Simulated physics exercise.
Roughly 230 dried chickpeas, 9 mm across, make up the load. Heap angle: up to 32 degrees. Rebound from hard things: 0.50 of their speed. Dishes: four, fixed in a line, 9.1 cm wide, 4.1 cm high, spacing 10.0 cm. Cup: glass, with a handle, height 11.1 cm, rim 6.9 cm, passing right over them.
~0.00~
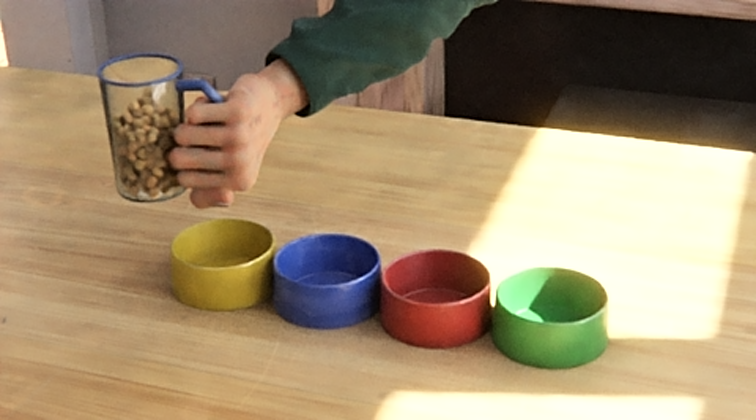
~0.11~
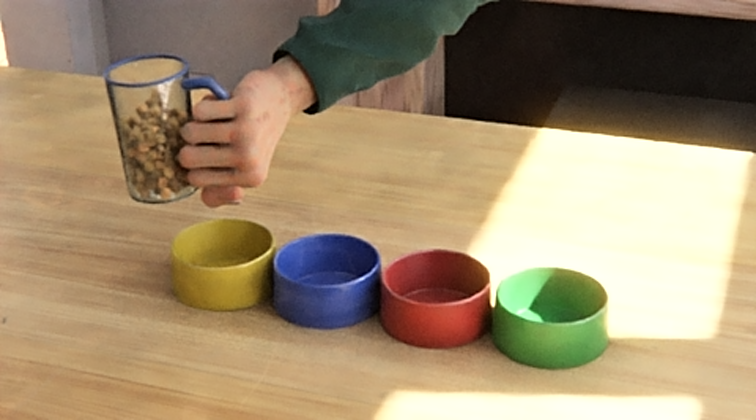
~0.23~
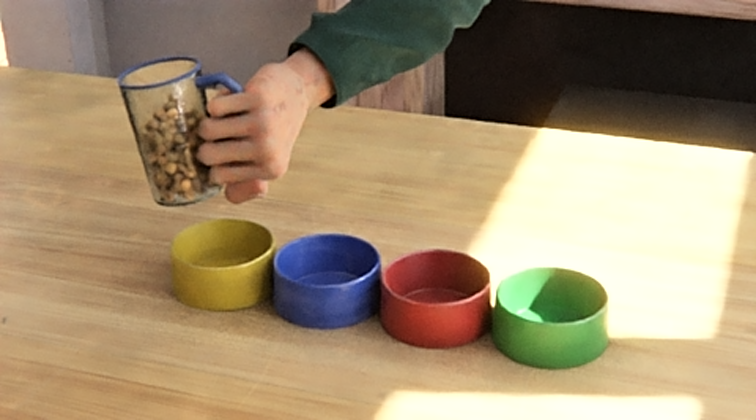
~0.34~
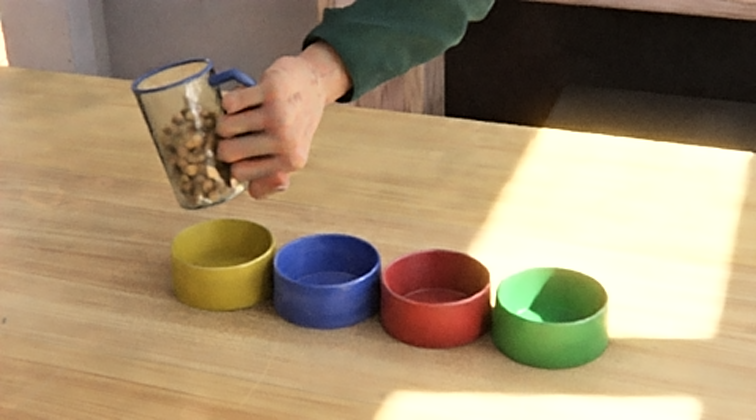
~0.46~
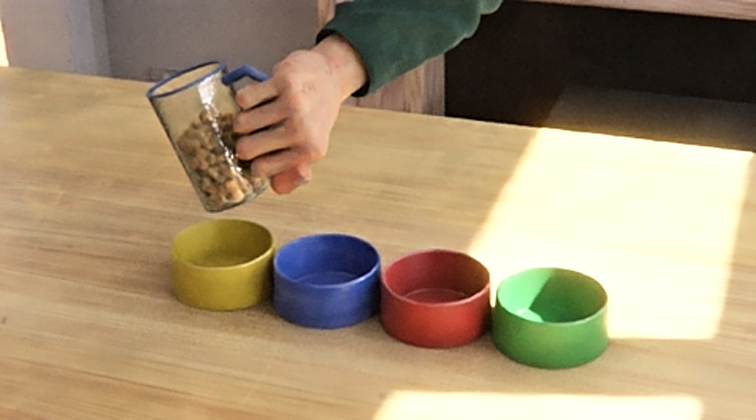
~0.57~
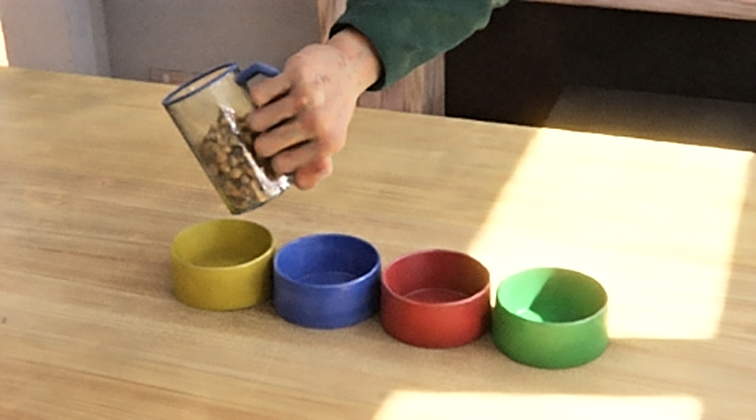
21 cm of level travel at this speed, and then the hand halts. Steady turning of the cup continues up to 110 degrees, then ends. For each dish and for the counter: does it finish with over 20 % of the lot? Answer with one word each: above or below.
Red below, blue above, green below, yellow below, counter below.
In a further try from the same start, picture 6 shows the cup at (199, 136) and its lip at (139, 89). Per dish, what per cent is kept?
Per cent kept: Red 0, blue 90, green 0, yellow 0.
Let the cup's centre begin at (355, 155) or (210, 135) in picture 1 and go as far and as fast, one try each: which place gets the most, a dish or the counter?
Green, then blue.
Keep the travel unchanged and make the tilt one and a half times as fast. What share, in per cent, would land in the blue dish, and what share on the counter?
Result: Blue dish 90, counter 10.
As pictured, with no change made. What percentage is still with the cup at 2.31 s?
Roughly 65 per cent of the load.
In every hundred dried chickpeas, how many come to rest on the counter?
Close to 5 %, more or less.
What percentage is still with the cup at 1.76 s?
Roughly 100 in a hundred.
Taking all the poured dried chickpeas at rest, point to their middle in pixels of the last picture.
Centre at rest: Approx. (316, 277) px.
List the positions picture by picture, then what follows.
In the first frame, cup at (147, 129), tilt 0 degrees, lip at (104, 66), moved 0.0 cm; middle of the pieces at (147, 146); yellow dish at (223, 243); blue dish at (327, 259); red dish at (436, 276); green dish at (552, 294).
In the second frame, cup at (156, 130), tilt 3 degrees, lip at (110, 68), moved 0.9 cm; middle of the pieces at (157, 148).
In the third frame, cup at (174, 133), tilt 9 degrees, lip at (124, 74), moved 2.7 cm; middle of the pieces at (178, 150).
In the fourth frame, cup at (193, 135), tilt 15 degrees, lip at (138, 81), moved 4.5 cm; middle of the pieces at (198, 153).
In the fifth frame, cup at (212, 138), tilt 21 degrees, lip at (153, 89), moved 6.3 cm; middle of the pieces at (219, 155).
In the sixth frame, cup at (232, 140), tilt 28 degrees, lip at (169, 97), moved 8.1 cm; middle of the pieces at (240, 157); yellow dish at (223, 243); blue dish at (327, 259); red dish at (436, 276); green dish at (552, 294). Its pace works out near 55 degrees a second; the hand travels 16 cm a second.
After 1.29 s, tilt 66 degrees; cup holds 100 %.
Then, at 1.76 s, tilt 92 degrees; cup holds 100 %.
After 2.31 s, tilt 110 degrees; cup holds 65 %, blue 30 %.
By 3.9 s all is still; red 0 %, blue 95 %, green 0 %, yellow 0 %, counter 5 %.
